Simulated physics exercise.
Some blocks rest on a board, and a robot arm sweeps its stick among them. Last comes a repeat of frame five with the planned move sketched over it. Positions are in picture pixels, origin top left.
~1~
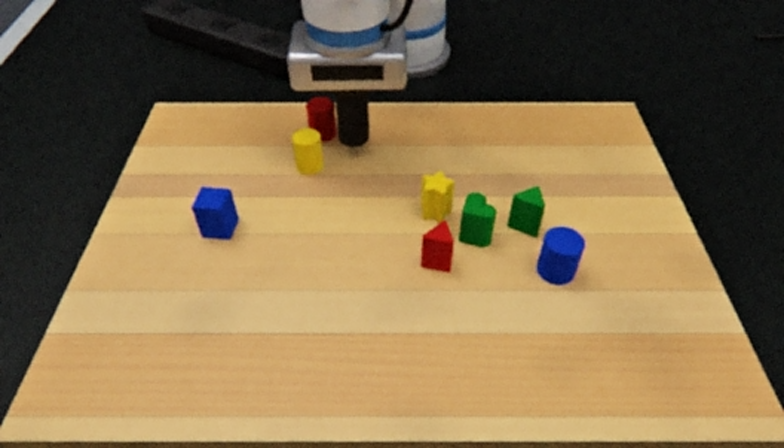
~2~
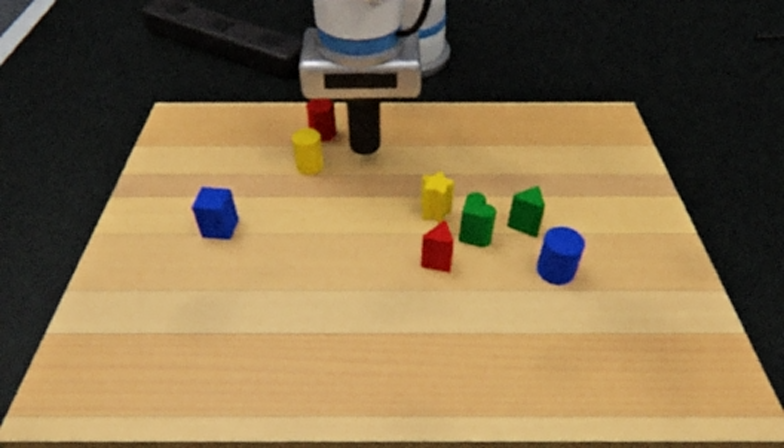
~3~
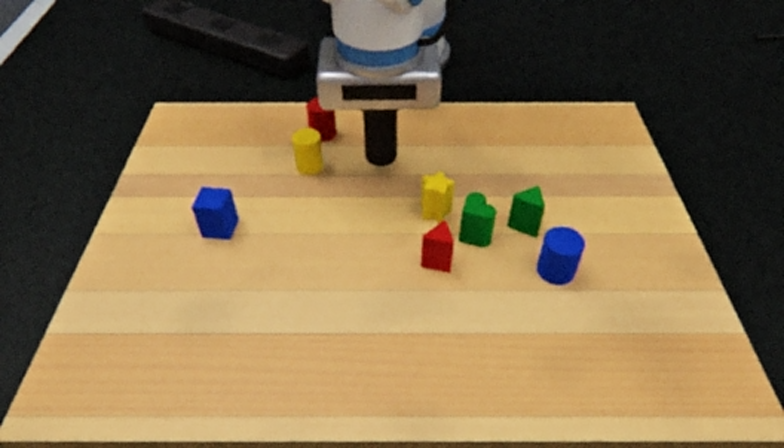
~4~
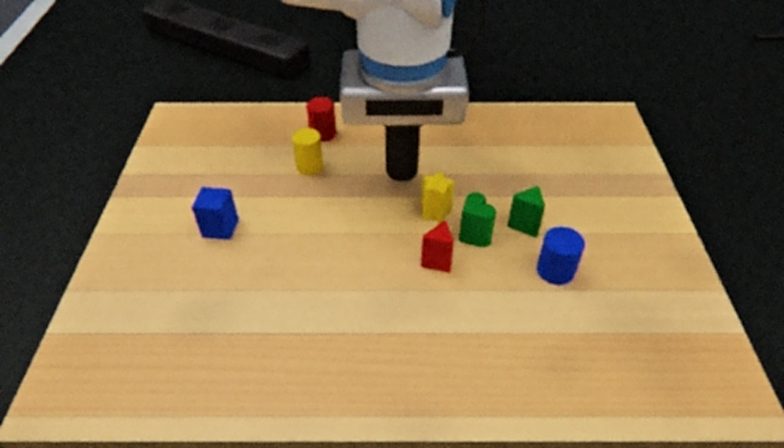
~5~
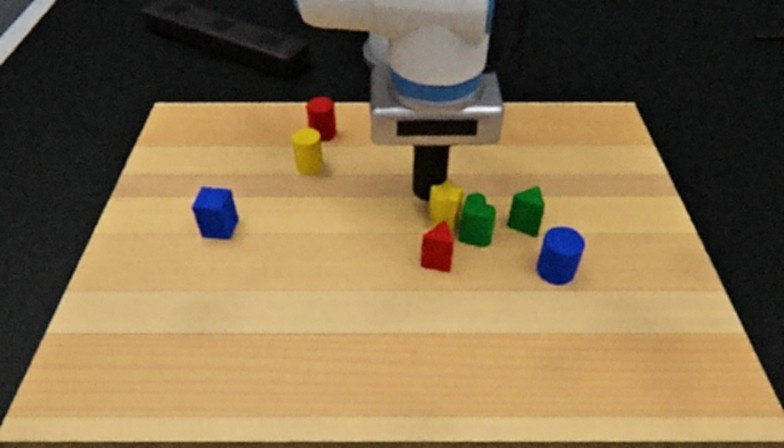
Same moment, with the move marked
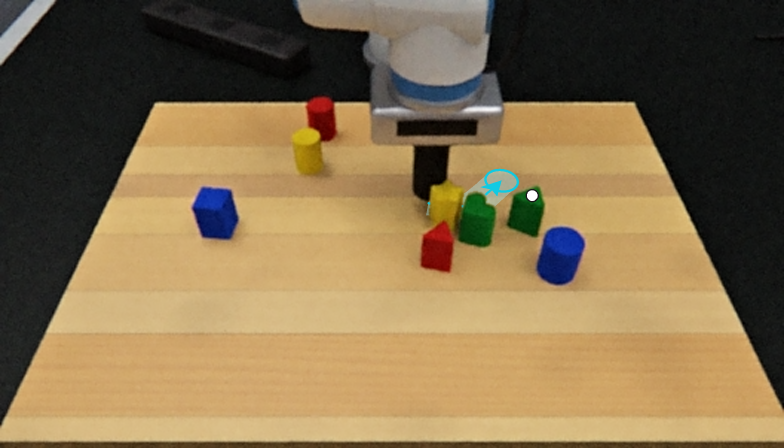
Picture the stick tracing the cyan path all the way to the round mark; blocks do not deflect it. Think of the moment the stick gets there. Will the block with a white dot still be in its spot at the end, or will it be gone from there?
The push misses it.
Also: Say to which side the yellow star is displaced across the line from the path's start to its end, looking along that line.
Displaced right.
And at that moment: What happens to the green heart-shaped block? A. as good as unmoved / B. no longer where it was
B - no longer where it was.
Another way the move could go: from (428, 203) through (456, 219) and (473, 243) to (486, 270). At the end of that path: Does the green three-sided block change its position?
No - that is not the case.
Drawn move, from (428, 203) by way of (460, 206) and (484, 196) to (502, 181); the dot is on the green three-sided block.
On the path given first. Halfway along, stick at (476, 190); yellow star at (465, 197), turned 40° clockwise; green heart-shaped block at (489, 215).
At the end, stick at (504, 168); yellow star at (465, 197), turned 40° clockwise; green heart-shaped block at (489, 215); green three-sided block still.
